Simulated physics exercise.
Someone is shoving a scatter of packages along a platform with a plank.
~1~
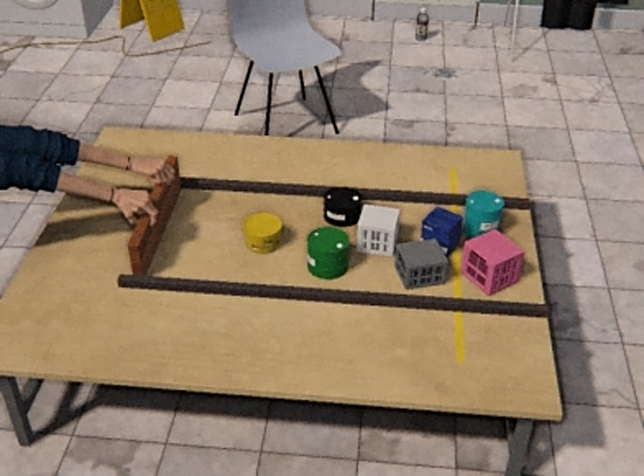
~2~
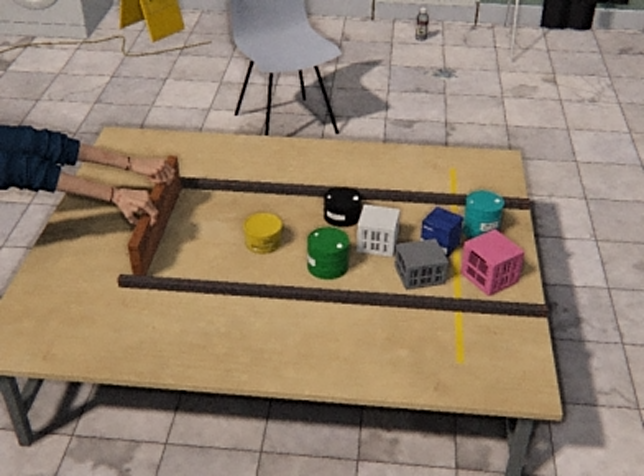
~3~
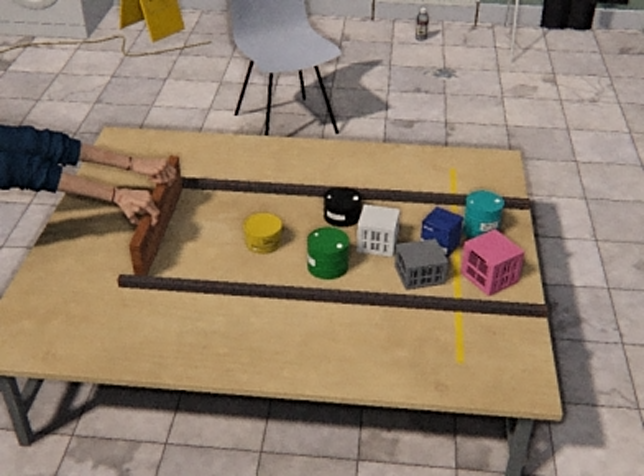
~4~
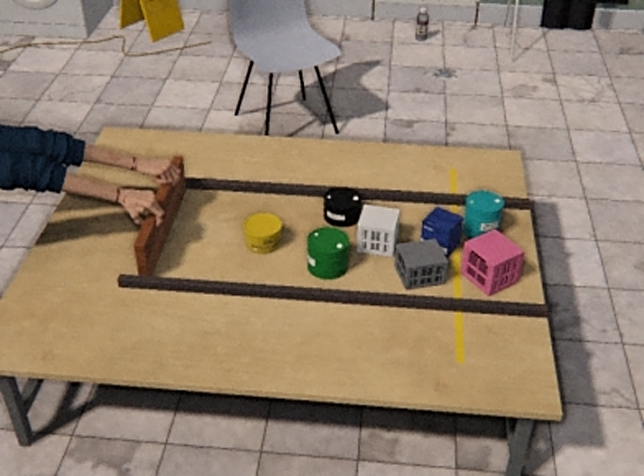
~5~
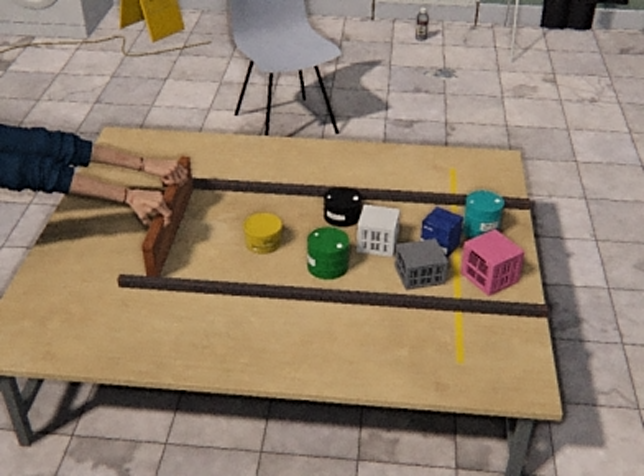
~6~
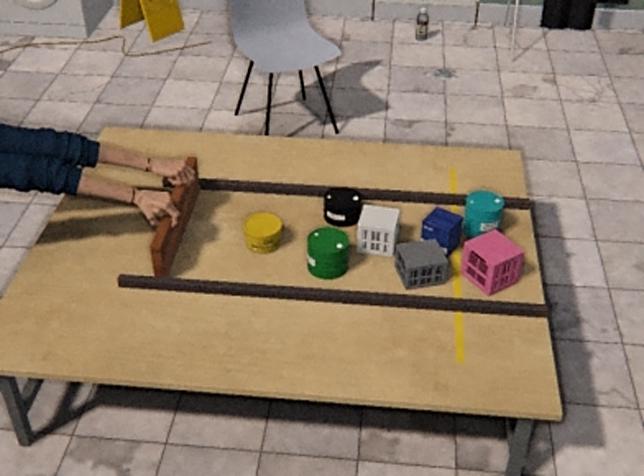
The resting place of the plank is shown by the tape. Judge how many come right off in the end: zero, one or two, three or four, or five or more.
I expect only one or two to drop off the edge.
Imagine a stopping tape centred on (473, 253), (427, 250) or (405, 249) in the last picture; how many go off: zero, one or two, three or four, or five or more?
In order: 1 or 2; none; none.
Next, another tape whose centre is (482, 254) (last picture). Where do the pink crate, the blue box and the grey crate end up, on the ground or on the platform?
Result - pink crate: Drops; blue box: Drops; grey crate: Drops.
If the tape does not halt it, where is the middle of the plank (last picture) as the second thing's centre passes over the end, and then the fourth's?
First around (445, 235), then around (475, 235).
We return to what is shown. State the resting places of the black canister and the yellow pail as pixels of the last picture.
Black canister at about (475, 215), yellow pail at about (476, 246).
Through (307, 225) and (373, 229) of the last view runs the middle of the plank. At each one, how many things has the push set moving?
By the first moment it's 2, by the second it's 6.
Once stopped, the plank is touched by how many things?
Count: 3.
A little later, none off yet; pink crate at rest near (492, 263); turquoise canister at rest near (483, 216); blue box at rest near (441, 233).
When it is over, the number that fall off is one or two; down, blue box and pink crate.
